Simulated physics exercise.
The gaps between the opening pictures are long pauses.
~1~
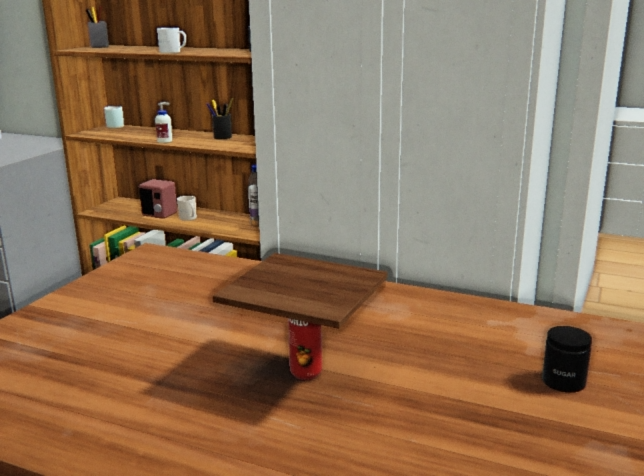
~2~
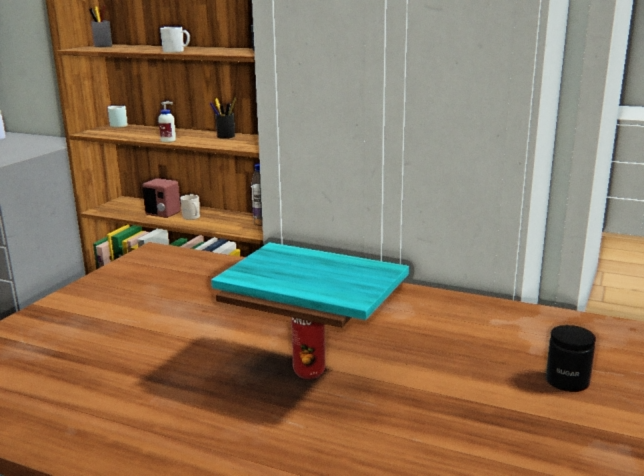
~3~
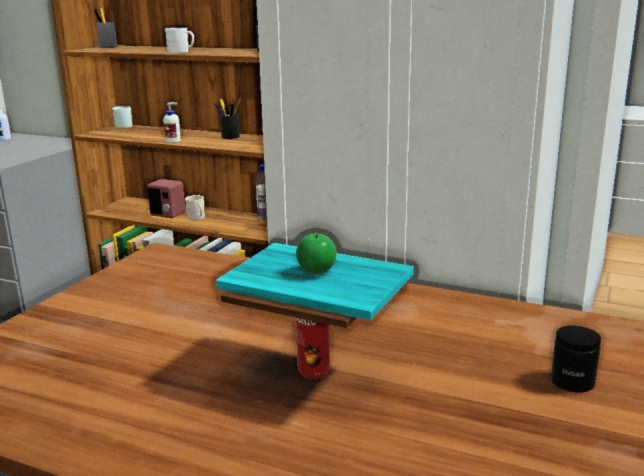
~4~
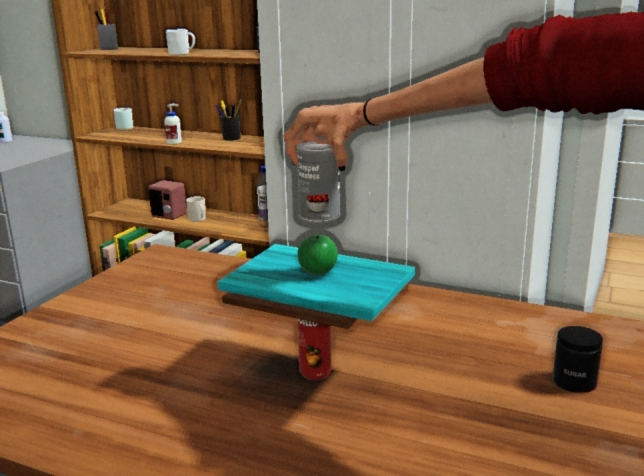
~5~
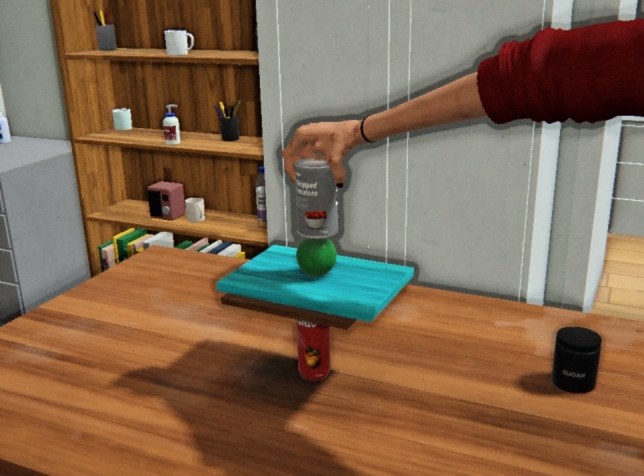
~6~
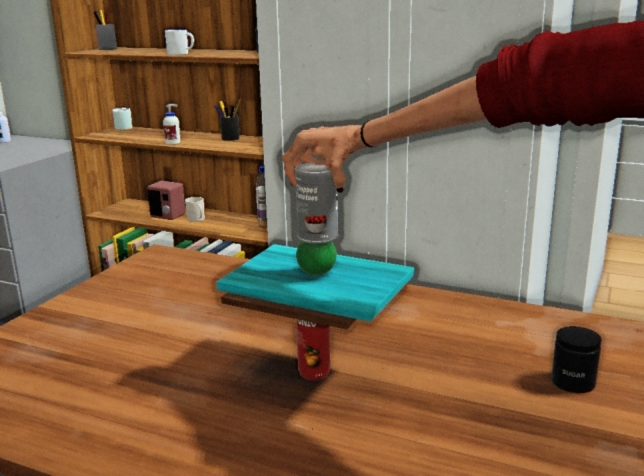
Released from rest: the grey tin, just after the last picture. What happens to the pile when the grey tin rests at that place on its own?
The balance fails.
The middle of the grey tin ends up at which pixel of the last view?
Close to pixel (618, 424).
Then, 0.70 s later than the last frame, grey tin now fallen; turquoise board tilted by 9°; brown board tilted by 9°.
Then, 0.90 s later than the last frame, things are still on the move.
When it is over, fallen, grey tin; the other 5 as before. End places, in pixels of the last picture, grey tin near (618, 424). The pile gives way.
